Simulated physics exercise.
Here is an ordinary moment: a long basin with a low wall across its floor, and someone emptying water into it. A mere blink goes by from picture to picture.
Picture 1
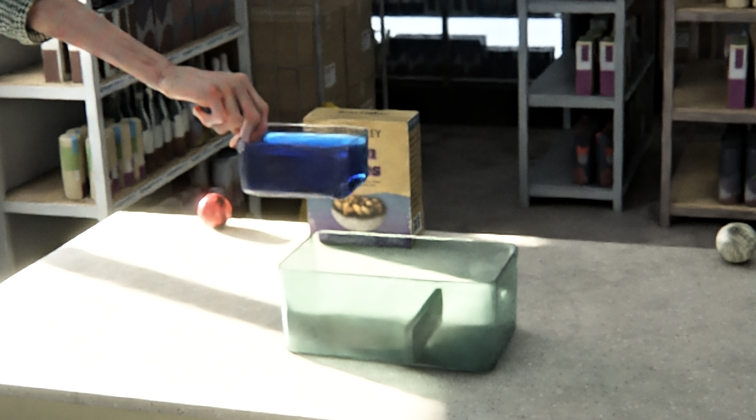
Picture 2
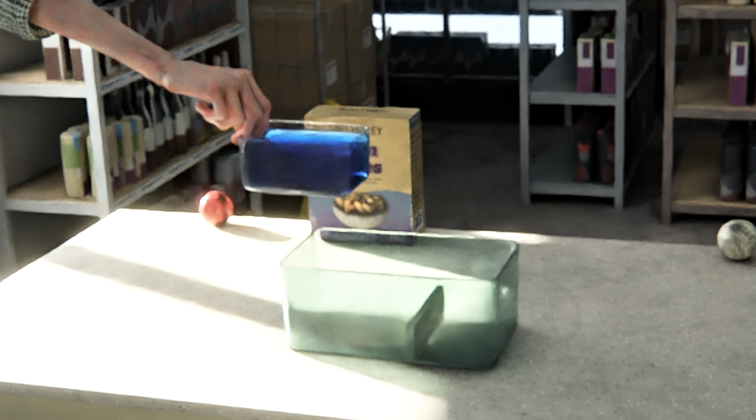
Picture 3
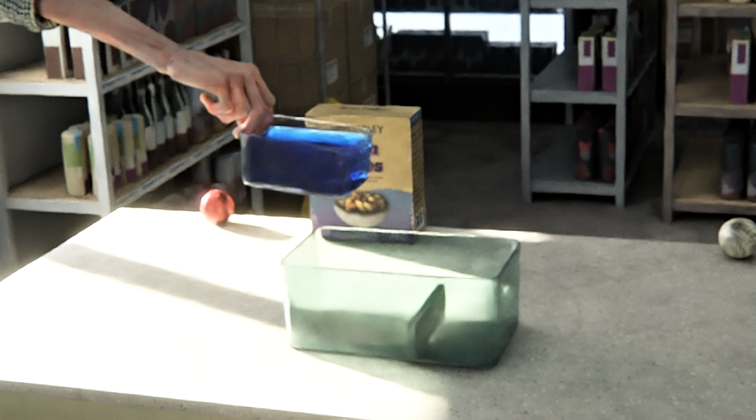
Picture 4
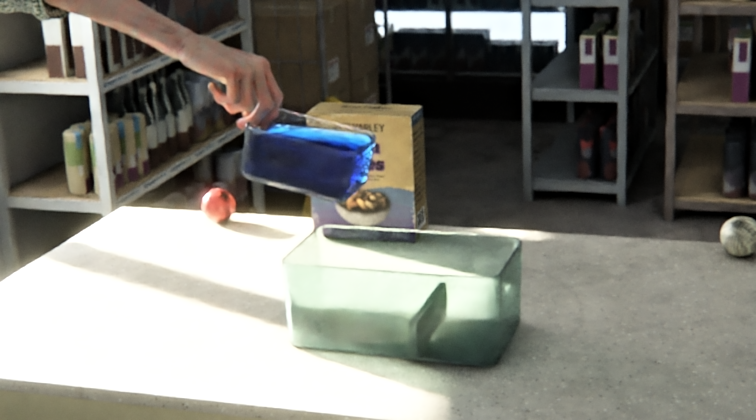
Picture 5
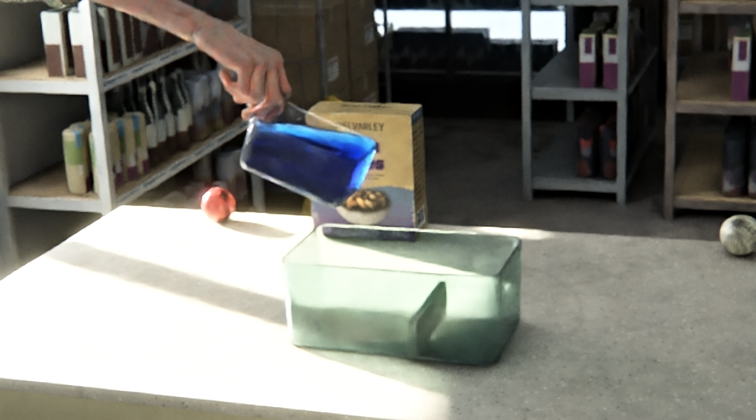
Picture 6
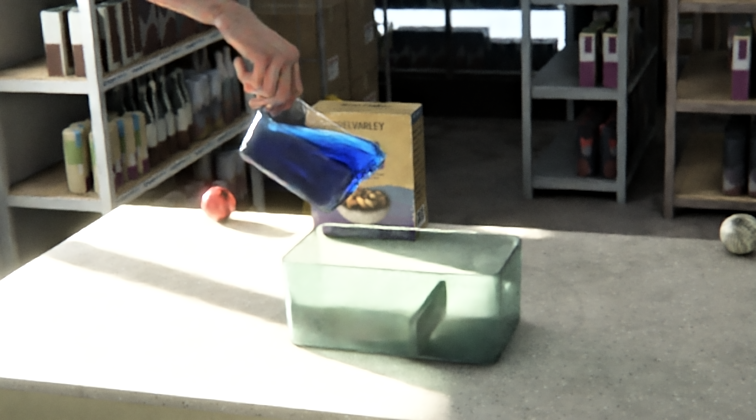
A hand tilts a clear container of blue water rightward above a long greenish basin.
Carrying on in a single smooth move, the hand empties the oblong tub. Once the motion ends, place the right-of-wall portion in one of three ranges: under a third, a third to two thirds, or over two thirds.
I reckon what ends right of the wall does not reach a third.
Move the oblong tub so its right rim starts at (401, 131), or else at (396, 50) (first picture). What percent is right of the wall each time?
First try: Near 65 percent; second try: Near 60 percent.
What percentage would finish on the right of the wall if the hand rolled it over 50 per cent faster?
Roughly 15 percent.
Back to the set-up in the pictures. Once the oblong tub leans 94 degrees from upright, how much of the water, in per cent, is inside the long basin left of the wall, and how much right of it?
On the left near 35 in a hundred, on the right near 20 in a hundred.
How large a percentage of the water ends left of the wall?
Roughly 75 per cent.
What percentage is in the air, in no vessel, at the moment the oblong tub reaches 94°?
Roughly 35 %.
A moment on, the oblong tub is tipped on its side and 16 per cent is still to pour, 33 is left of the wall and 18 right of it.
Next, the oblong tub is tipped right over and 2 per cent is still to pour, 71 is left of the wall and 20 right of it.
Then the oblong tub is tipped right over and 0 per cent is still to pour, 75 is left of the wall and 21 right of it.
Later the oblong tub is tipped right over and 0 per cent is still to pour, 74 is left of the wall and 22 right of it.
At rest 74 per cent lies left of the wall, 22 right of it and 4 outside.
